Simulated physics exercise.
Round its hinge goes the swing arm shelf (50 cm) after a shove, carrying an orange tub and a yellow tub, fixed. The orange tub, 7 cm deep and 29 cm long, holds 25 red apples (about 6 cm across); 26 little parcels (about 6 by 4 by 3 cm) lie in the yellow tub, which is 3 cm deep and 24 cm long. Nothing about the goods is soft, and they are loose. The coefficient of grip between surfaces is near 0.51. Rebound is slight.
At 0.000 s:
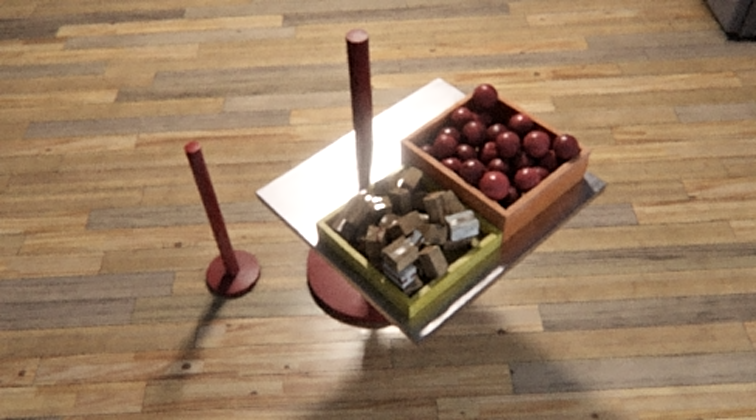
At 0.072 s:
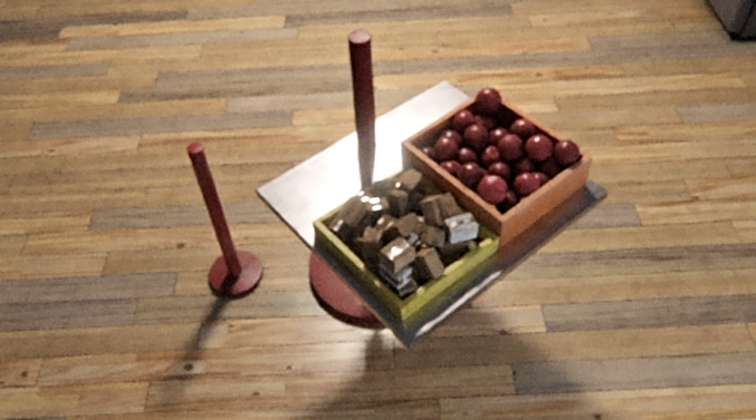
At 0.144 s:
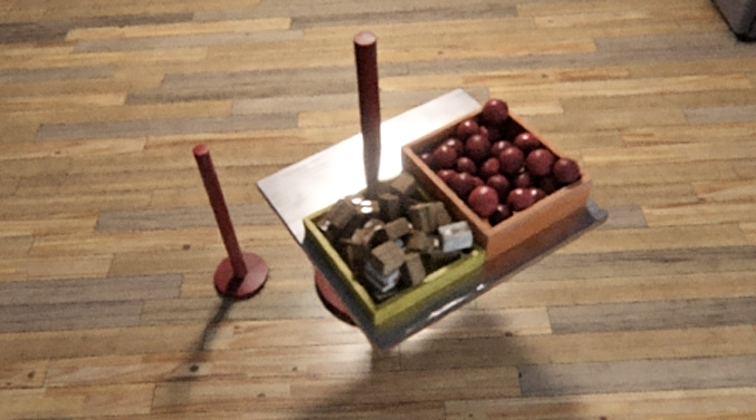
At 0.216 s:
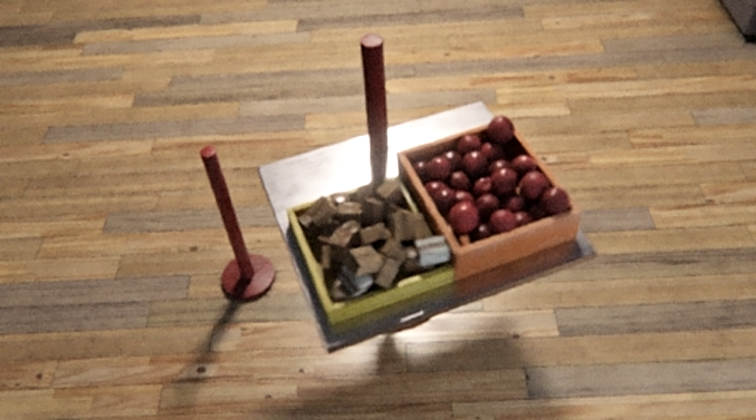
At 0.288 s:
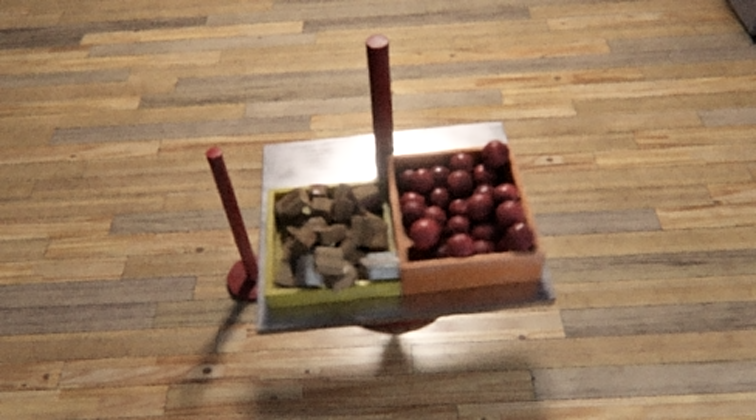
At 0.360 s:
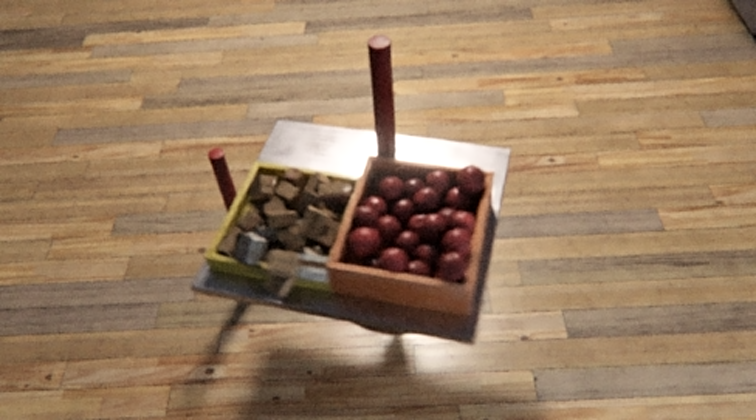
Shelf swinging leftward round a red post, carrying tubs of red apples and small parcels, parcels then slipping over the yellow rim.
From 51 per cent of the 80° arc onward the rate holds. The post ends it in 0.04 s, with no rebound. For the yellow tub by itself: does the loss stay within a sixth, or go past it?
It goes past a sixth.
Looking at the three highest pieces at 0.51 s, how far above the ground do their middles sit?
Height, averaged: Around 64 cm.
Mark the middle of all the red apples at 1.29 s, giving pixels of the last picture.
Centre approx. at (343, 234).
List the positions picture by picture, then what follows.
In the first frame (each is followed by its nearest rim corner in this view), yellow tub, (412, 300); orange tub (its farthest corner), (486, 88); turned through 0°; none out.
Yellow tub, (405, 303); orange tub, (490, 92); turned through 2°, in the second frame.
Yellow tub, (378, 308); orange tub, (499, 103); turned through 9°, in the third frame.
Yellow tub, (333, 308); orange tub, (508, 122); turned through 20°, in the fourth frame.
Yellow tub, (271, 293); orange tub, (509, 147); turned through 36°, in the fifth frame.
Yellow tub, (212, 256); orange tub, (490, 176); turned through 55°; 2 out, the lowest parcel at (282, 280), in the sixth frame.
After 0.43 s, end of the swing.
After 0.51 s, orange tub 25 in, 0 out and yellow tub 20 in, 6 out.
After 0.63 s, orange tub 24 in, 1 out and yellow tub 20 in, 6 out.
After 0.85 s, orange tub 24 in, 1 out and yellow tub 19 in, 7 out.
Final count (at 1.29 s), orange tub 24 in, 1 out and yellow tub 19 in, 7 out. Asked share, 7 of 26, 27 per cent.
